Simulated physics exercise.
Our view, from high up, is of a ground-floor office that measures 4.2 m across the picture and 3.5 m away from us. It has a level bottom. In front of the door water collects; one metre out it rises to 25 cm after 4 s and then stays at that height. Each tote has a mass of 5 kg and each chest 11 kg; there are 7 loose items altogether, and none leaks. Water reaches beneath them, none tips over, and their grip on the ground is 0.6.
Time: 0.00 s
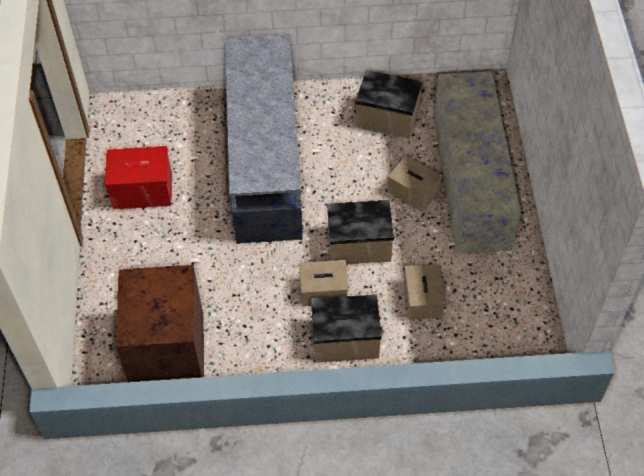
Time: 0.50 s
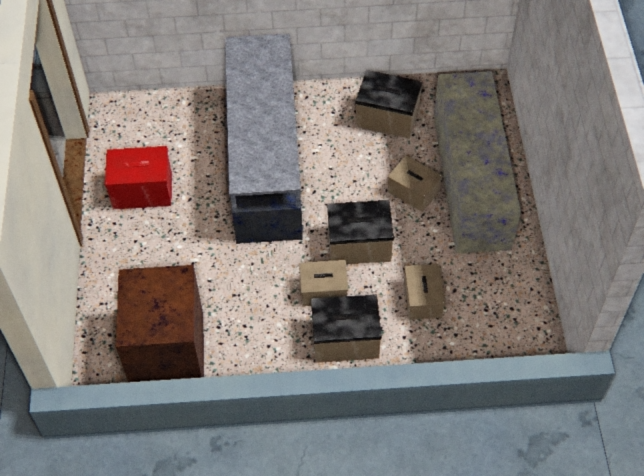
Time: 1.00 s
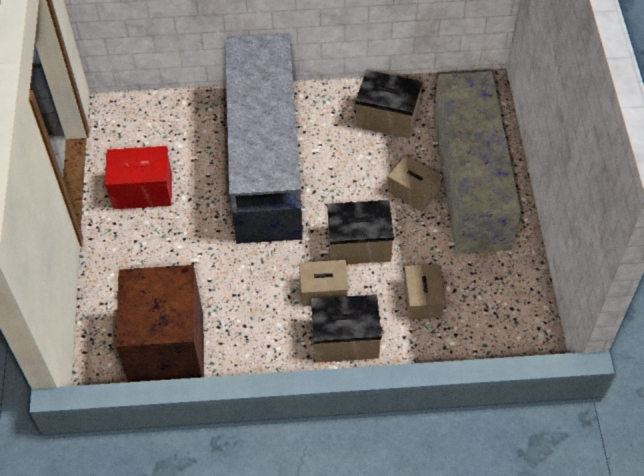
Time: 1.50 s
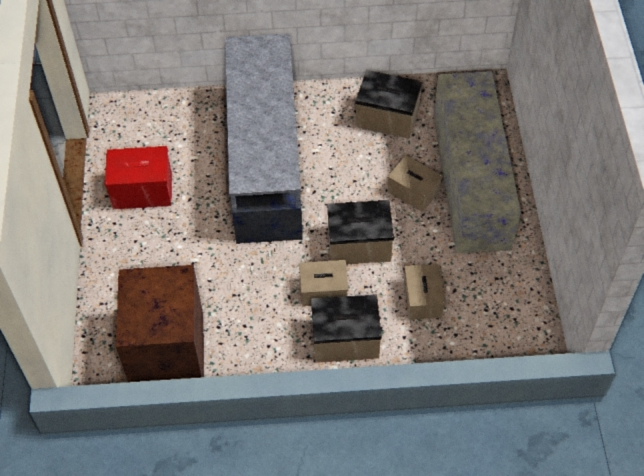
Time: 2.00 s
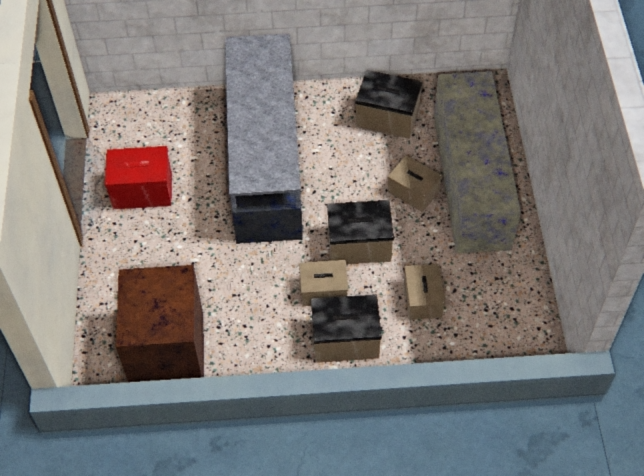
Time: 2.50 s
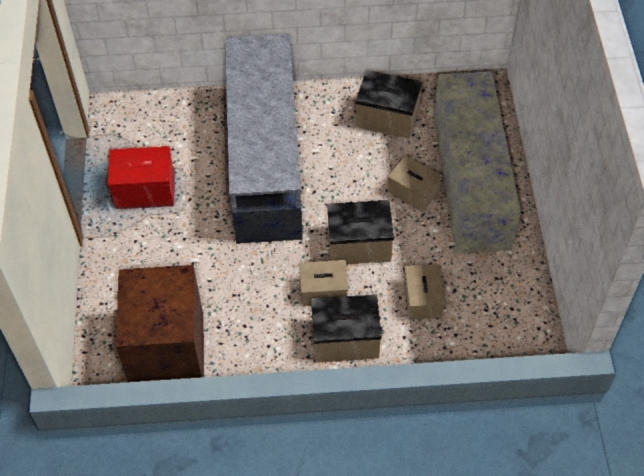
At first, a room seen from above holds a red chest, a brown block, long benches and several small boxes on a dry speckled floor. Bluish water then covers the ground outside, and finally a little spreads in through the doorway around the red chest, which barely shifts right.
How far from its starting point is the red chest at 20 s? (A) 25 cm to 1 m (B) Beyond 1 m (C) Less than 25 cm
Answer: B.
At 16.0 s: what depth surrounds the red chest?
Roughly 14 cm.
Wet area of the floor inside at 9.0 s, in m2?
About 11.5 m2.
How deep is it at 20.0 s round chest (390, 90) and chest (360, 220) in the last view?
About 19 and 20 cm.
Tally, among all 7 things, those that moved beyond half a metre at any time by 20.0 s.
That comes to 7.
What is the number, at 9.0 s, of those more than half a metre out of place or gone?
4 of them.
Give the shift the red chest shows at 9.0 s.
Around 350 cm from the start by that time.
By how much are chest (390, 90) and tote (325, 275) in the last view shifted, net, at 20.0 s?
Net displacement, in order: 250 cm; 140 cm.
After 4.0 s the red chest is near (200, 164), 0.6 m from its start, aground; 0 afloat.
After 9.0 s the red chest is near (491, 277), 3.3 m from its start, afloat; 3 afloat.
After 16.0 s the red chest is near (392, 256), 2.5 m from its start, afloat; 7 afloat.
After 20.0 s the red chest is near (299, 253), 1.8 m from its start, afloat; 7 afloat.
